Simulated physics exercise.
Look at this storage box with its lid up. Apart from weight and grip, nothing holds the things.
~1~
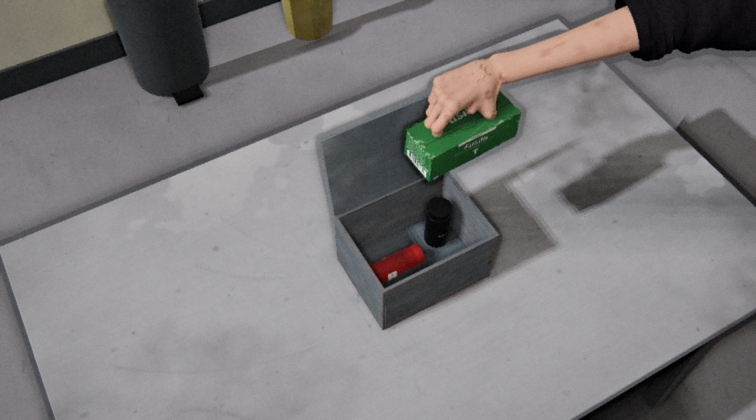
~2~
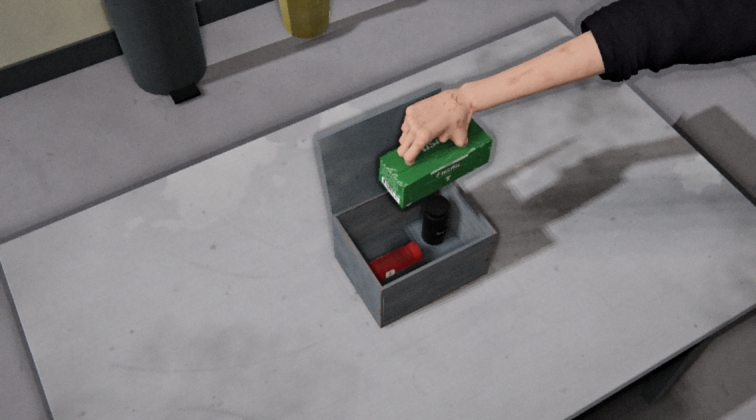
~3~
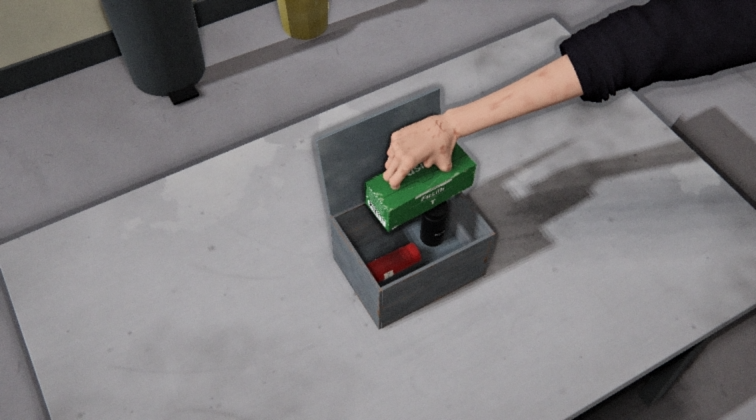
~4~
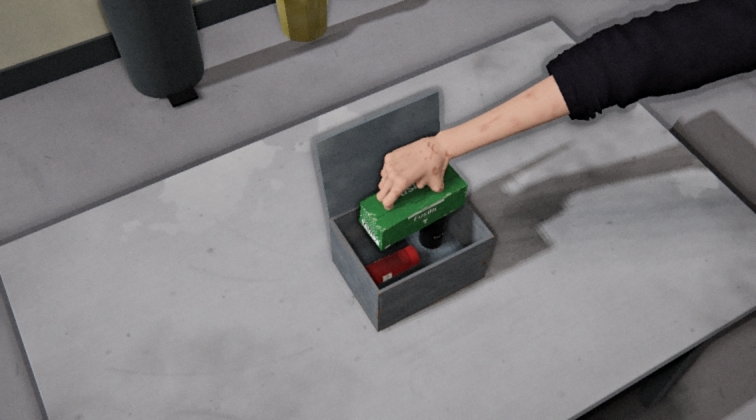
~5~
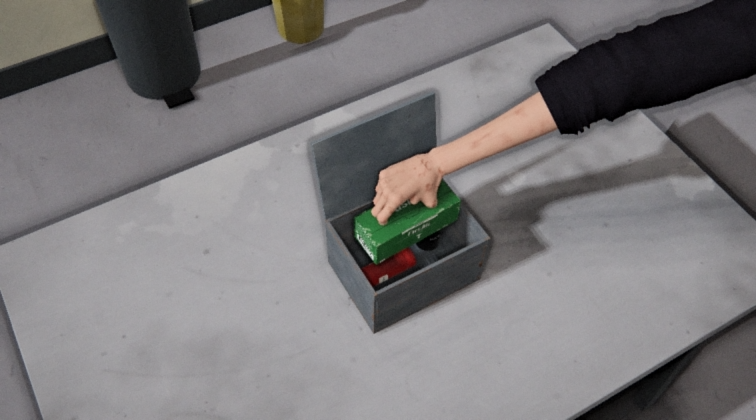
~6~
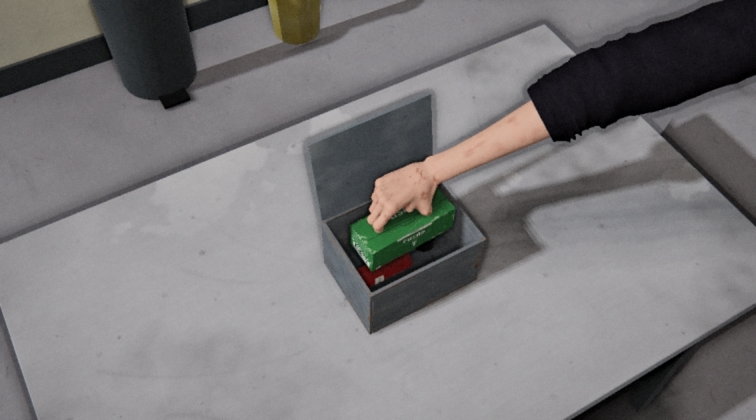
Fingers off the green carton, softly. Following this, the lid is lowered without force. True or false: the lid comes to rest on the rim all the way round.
True.
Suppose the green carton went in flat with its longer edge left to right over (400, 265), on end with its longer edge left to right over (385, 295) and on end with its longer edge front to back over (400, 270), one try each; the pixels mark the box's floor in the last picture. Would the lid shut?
1: Closed. 2: Open. 3: Open.
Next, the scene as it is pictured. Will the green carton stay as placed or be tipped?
Looking at the last picture, it sits at an angle.
Then, 0.40 s after the last picture, green carton on its side near (418, 269).
Then, 1.20 s after the last picture, lid starting down; green carton on its side near (419, 269); red shaker rolled about its own width.
Then, 1.70 s after the last picture, lid 45° above the rim; green carton on its side near (419, 269); red shaker rolled about its own width.
Then, 2.00 s after the last picture, lid 5° above the rim; green carton on its side near (419, 269); red shaker rolled about its own width.
At rest, lid shut; tipped over in the box, green carton; moved from the start, red shaker; black shaker in place. Seen from the same camera at the end, green carton near (419, 269).
